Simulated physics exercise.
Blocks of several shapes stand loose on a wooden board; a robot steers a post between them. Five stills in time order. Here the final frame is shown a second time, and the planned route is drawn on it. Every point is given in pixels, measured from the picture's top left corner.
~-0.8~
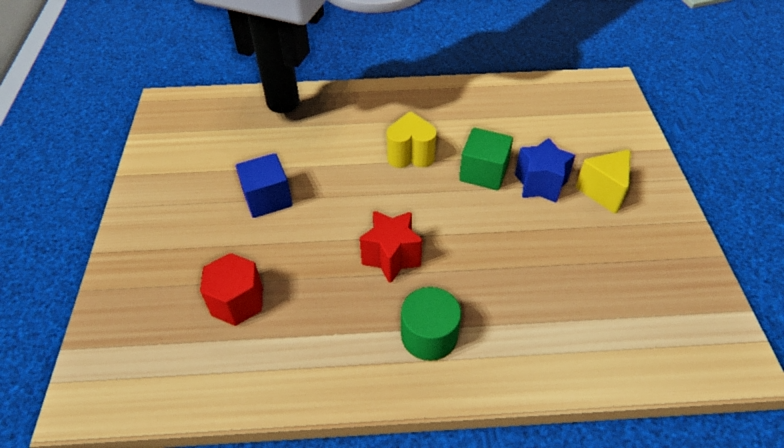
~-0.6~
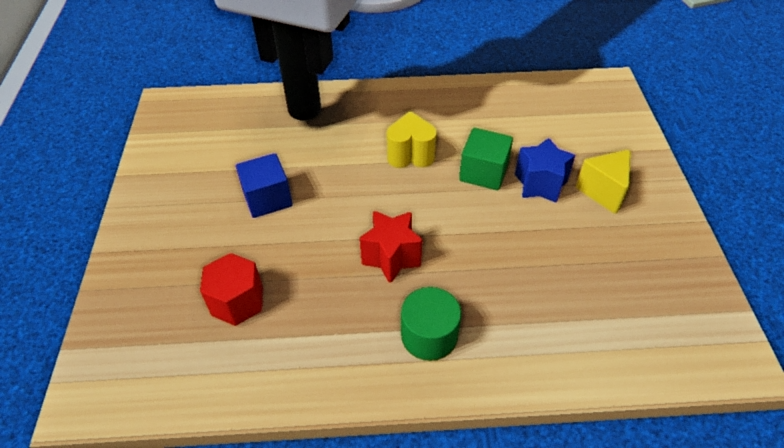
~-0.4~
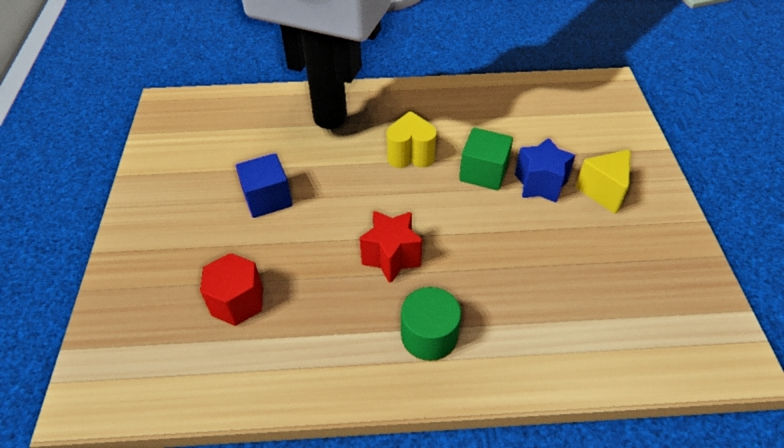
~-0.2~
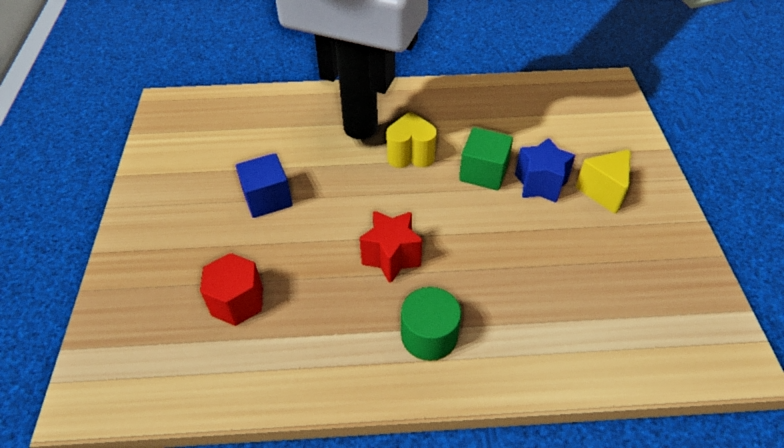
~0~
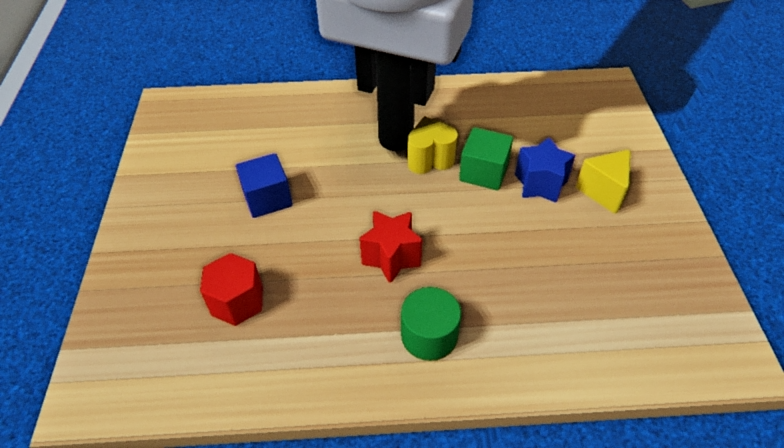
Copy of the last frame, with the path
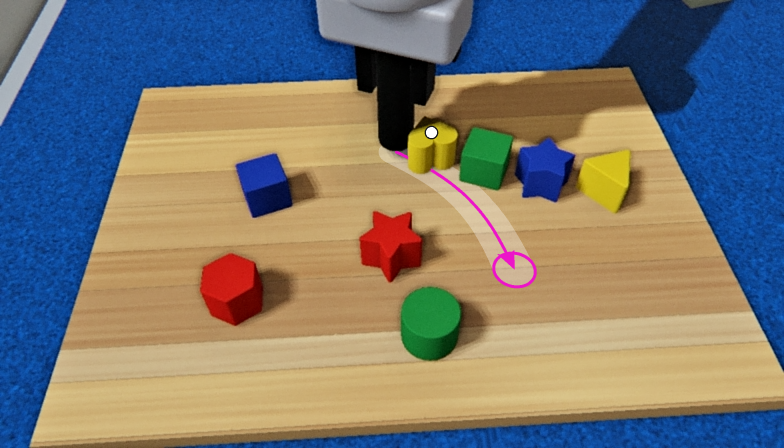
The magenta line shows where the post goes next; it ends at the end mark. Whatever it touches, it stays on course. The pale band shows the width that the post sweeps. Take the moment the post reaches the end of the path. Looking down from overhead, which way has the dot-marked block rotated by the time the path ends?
Direction: Anticlockwise.
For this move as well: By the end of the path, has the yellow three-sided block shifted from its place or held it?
It leaves its spot.
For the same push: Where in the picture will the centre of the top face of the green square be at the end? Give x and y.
Roughly at (529, 141).
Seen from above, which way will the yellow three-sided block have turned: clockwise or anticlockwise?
Twists anticlockwise.
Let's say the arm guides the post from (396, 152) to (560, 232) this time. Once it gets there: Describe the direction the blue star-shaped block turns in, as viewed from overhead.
It goes clockwise.
The drawn path runs from (396, 152) through (445, 179) and (485, 218) to (514, 270); the dot is on the yellow heart.
What follows on the original path. One third of the way, post (447, 169); yellow heart (486, 144), turned 65° anticlockwise; green square (529, 141); blue star-shaped block (570, 160), turned 35° clockwise; yellow three-sided block (628, 170), turned 20° anticlockwise.
Two thirds of the way, post (487, 208); yellow heart (488, 144), turned 70° anticlockwise; green square (529, 141); blue star-shaped block (571, 160), turned 35° clockwise; yellow three-sided block (628, 170), turned 20° anticlockwise.
At the end, post (517, 259); yellow heart (488, 144), turned 70° anticlockwise; green square (529, 141); blue star-shaped block (571, 160), turned 35° clockwise; yellow three-sided block (628, 170), turned 20° anticlockwise.
